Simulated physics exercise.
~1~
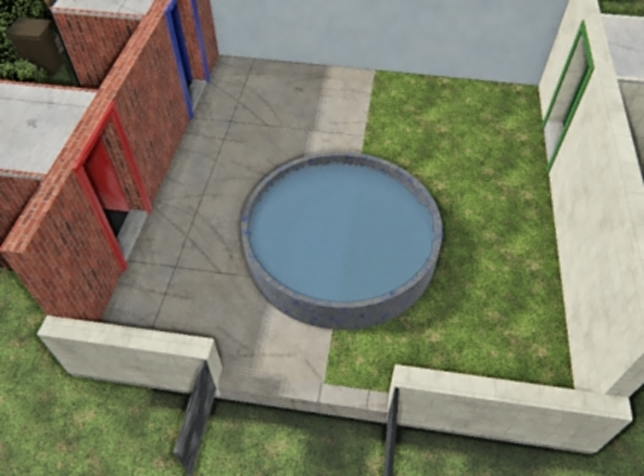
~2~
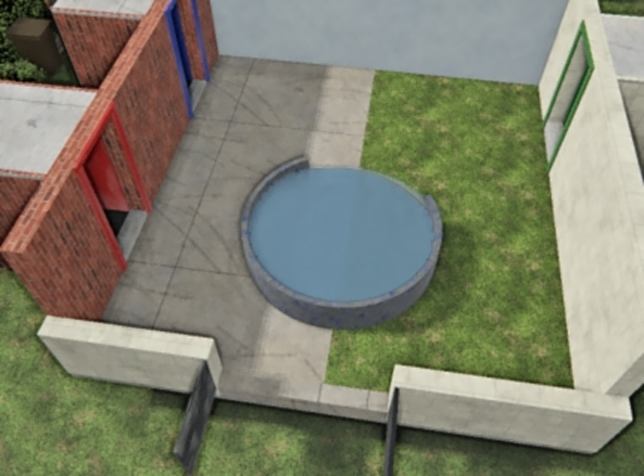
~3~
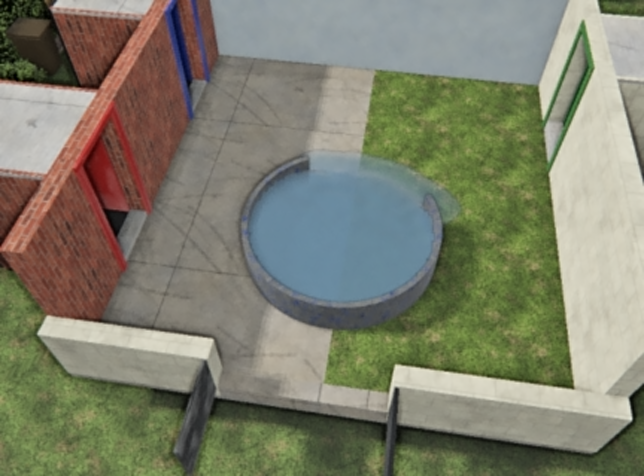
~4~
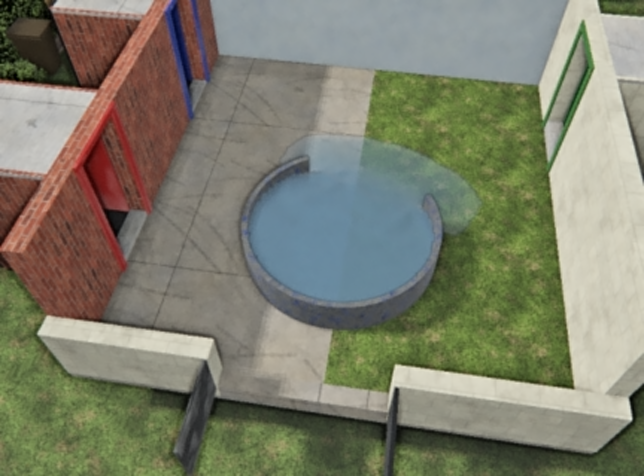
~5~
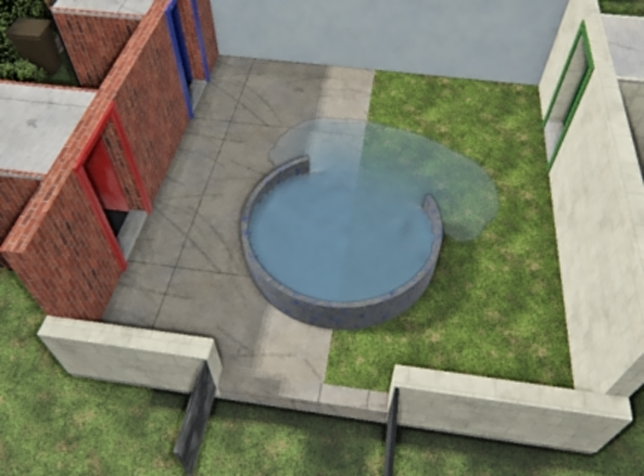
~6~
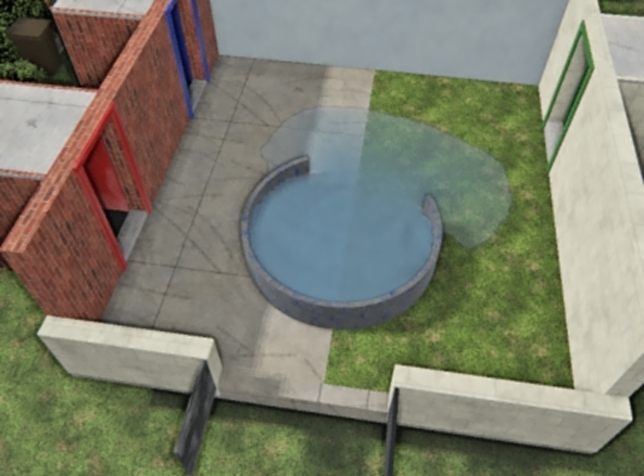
The footage shows a round pool, whole and still, in a back garden between brick and pale walls; its far side opens, and water pours out, spreading in a widening sheet over the paving and grass behind it.
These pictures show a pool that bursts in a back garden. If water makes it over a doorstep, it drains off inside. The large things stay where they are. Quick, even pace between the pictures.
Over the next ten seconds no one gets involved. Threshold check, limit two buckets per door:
At the end, the red door respects the limit, the green door respects the limit, the blue door breaks the limit.
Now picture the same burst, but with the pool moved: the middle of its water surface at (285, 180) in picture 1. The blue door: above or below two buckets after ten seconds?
Going one by one, I'd say the blue door runs past the limit.
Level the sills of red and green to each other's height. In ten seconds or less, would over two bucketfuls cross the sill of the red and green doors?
In that case the red door remains below the line and the green door crosses the line.
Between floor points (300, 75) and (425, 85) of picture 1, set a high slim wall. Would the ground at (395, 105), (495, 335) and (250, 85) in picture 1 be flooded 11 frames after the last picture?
Submerged; untouched; submerged.
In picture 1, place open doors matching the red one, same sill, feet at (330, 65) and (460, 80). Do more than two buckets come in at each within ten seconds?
The first door runs past the limit, while the second runs past the limit.
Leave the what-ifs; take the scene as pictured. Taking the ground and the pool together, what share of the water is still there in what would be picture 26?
100 in a hundred.
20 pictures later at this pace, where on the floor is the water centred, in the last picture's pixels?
I'd mark it close to (389, 149).
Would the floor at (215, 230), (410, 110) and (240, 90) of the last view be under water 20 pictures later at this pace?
Taking them as listed, they are spared, waterlogged and waterlogged.
A moment on, water covers 35 % of the floor; the red door not reached, the green door not reached, the blue door not reached.
Next, water covers 45 % of the floor; the red door not reached, the green door wet at the sill, nothing in, the blue door not reached.
Then, water covers 50 % of the floor; the red door not reached, the green door wet at the sill, nothing in, the blue door wet at the sill, nothing in.
Later, water covers 75 % of the floor; the red door wet at the sill, nothing in, the green door wet at the sill, nothing in, the blue door over two buckets in.
In the end, water covers 100 % of the floor; the red door wet at the sill, nothing in, the green door wet at the sill, nothing in, the blue door over two buckets in.
